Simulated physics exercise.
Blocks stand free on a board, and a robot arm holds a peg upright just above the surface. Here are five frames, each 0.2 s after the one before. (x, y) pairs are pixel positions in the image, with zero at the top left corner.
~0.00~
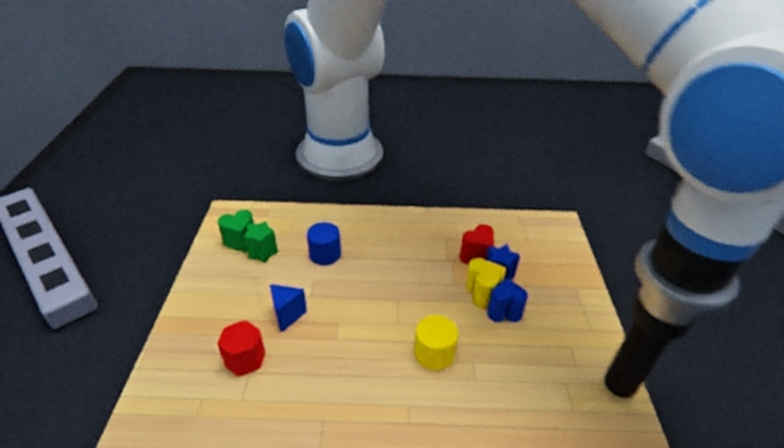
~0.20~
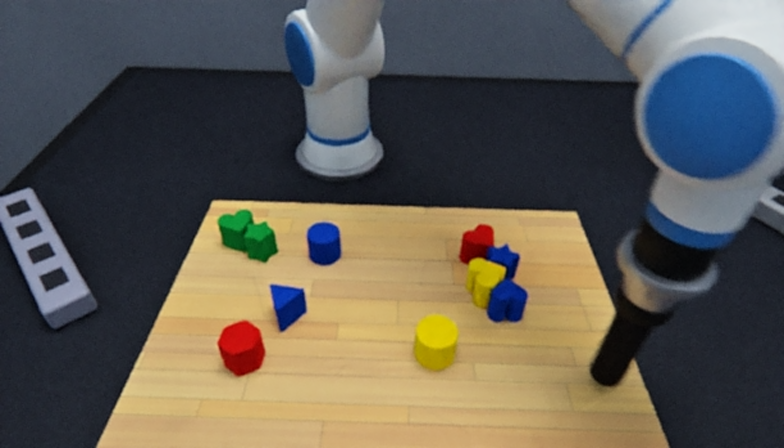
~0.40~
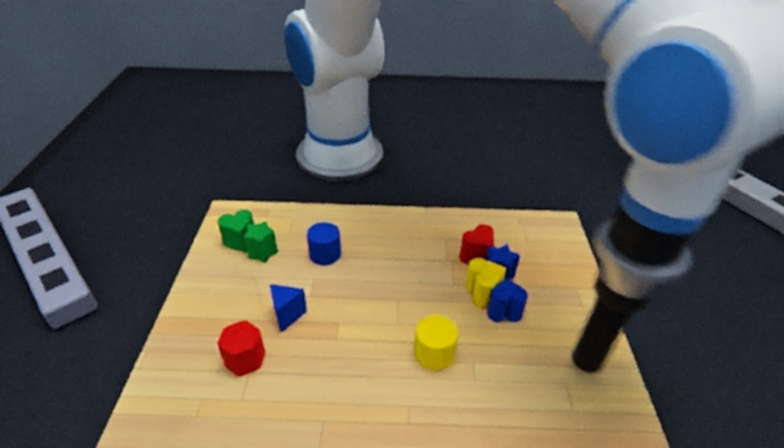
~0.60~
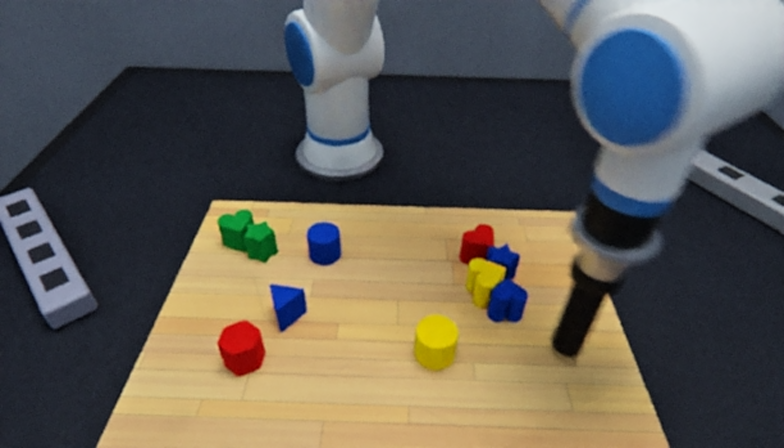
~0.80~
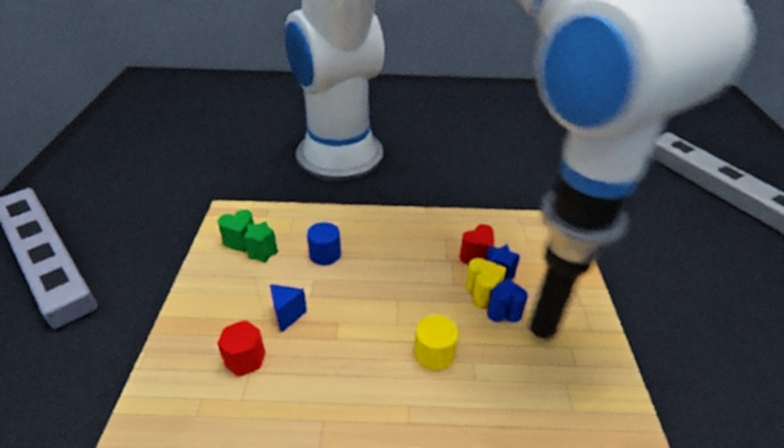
A white and blue robot arm holding a black peg upright moves over a pale wooden board, seen from above at an angle by a still camera. Green, blue and red blocks sit on the left, a yellow one near the centre, and a red, yellow and blue cluster on the right. The peg glides steadily left and away from the viewer, nearing the cluster, while every block stays still.
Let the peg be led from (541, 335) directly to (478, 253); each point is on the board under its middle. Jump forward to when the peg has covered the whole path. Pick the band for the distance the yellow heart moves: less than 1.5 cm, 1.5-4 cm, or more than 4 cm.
It gets moved 1.5 to 4 cm.
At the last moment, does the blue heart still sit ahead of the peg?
Short answer: No.
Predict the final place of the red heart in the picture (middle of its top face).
My best guess is (448, 201).
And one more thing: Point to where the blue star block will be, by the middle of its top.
It should be at about (467, 214).
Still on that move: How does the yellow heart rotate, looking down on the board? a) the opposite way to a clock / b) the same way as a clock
The correct letter is b.
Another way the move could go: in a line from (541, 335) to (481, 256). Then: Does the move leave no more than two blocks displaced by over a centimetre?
No
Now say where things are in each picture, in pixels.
The first picture shows lower end of the peg at (620, 384), tops of blocks, red heart at (481, 235), yellow heart at (487, 271), blue star block at (504, 254), blue heart at (510, 290).
The second picture shows peg at (605, 373), blocks as before.
The third picture shows peg at (588, 360), blocks as before.
The fourth picture shows peg at (567, 345), blocks as before.
The fifth picture shows peg at (543, 328), red heart at (481, 235), yellow heart at (487, 271), blue star block at (504, 254), blue heart at (510, 290).
What follows on the original path. One third of the way, peg at (520, 297); yellow heart at (469, 264), turned 30° clockwise; blue heart at (493, 282), turned 55° anticlockwise.
Two thirds of the way, peg at (499, 270); red heart at (468, 221); yellow heart at (467, 263), turned 20° clockwise; blue star block at (487, 236); blue heart at (489, 279), turned 90° anticlockwise.
At the end, peg at (480, 245); red heart at (448, 201), turned 15° anticlockwise; yellow heart at (467, 263), turned 20° clockwise; blue star block at (467, 214), turned 15° anticlockwise; blue heart at (489, 279), turned 90° anticlockwise.
